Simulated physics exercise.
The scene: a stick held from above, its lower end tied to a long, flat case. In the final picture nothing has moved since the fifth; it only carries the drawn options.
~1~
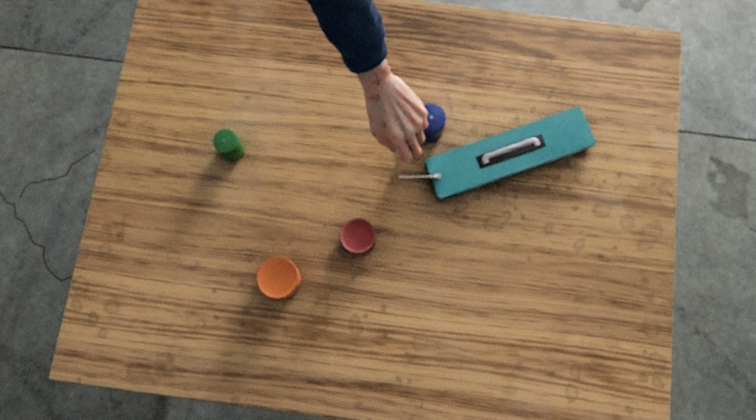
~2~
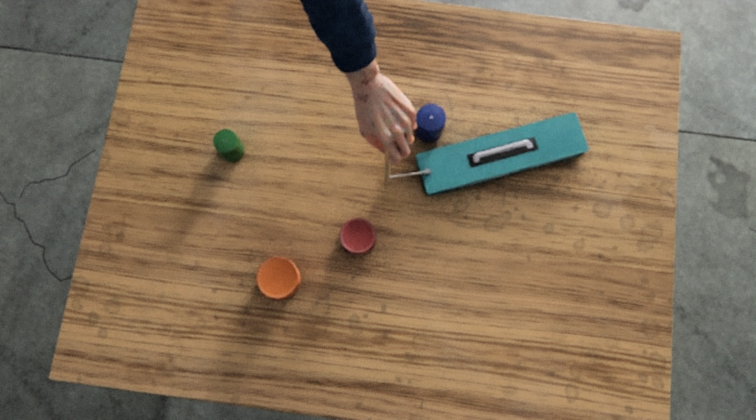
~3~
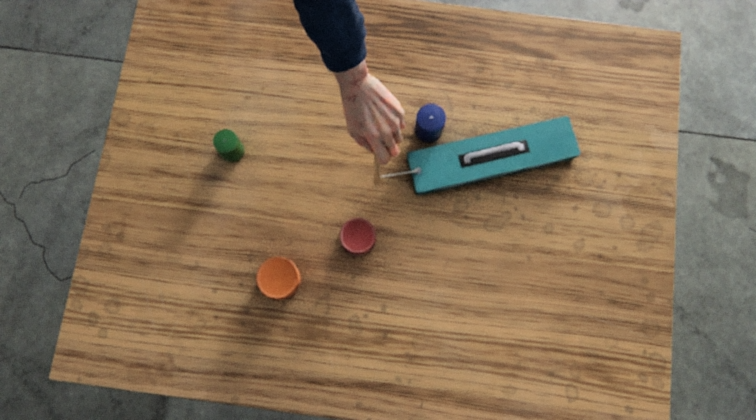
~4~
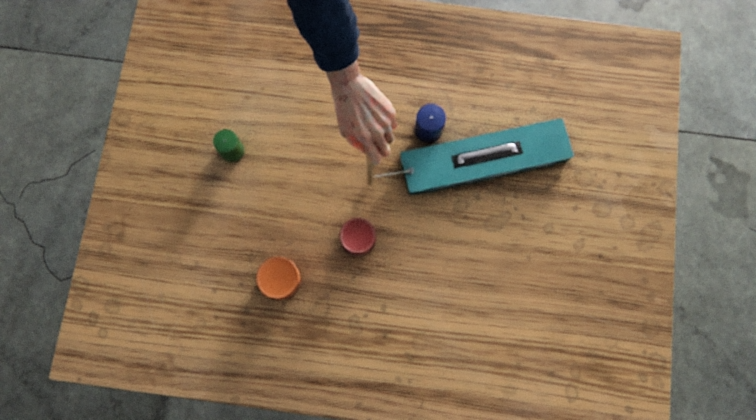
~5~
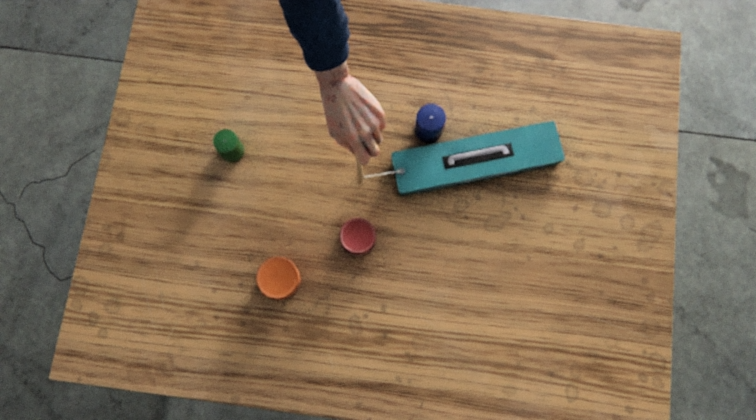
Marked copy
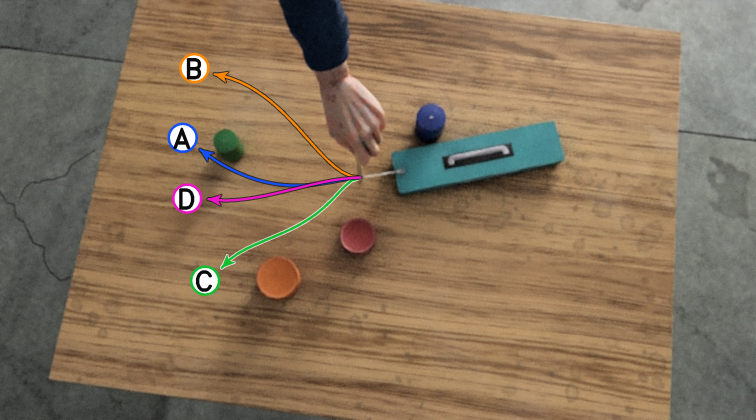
Turquoise case sliding slowly left across a wooden table as a hand above draws the stick tied to its end.
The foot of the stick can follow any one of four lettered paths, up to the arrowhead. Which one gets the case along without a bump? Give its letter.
Take D.
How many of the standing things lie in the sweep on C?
It touches two.
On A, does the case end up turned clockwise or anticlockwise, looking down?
It turns clockwise.
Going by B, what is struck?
It meets the blue tin.
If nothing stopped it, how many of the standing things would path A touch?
One.
On the marked copy, A from (361, 178) via (275, 184) to (200, 150); B from (361, 178) via (291, 120) to (214, 74); C from (361, 178) via (291, 229) to (222, 268); D from (361, 178) via (285, 191) to (208, 199).
Following D. Soon after the start, foot of the stick (306, 186), middle of the case (425, 165).
Later, foot of the stick (252, 199), middle of the case (371, 176).
In the end, foot of the stick (204, 199), middle of the case (325, 183); nothing has been touched.
As for the rest, A meets the green candle; B meets the blue tin; C meets the orange tub and red tub.
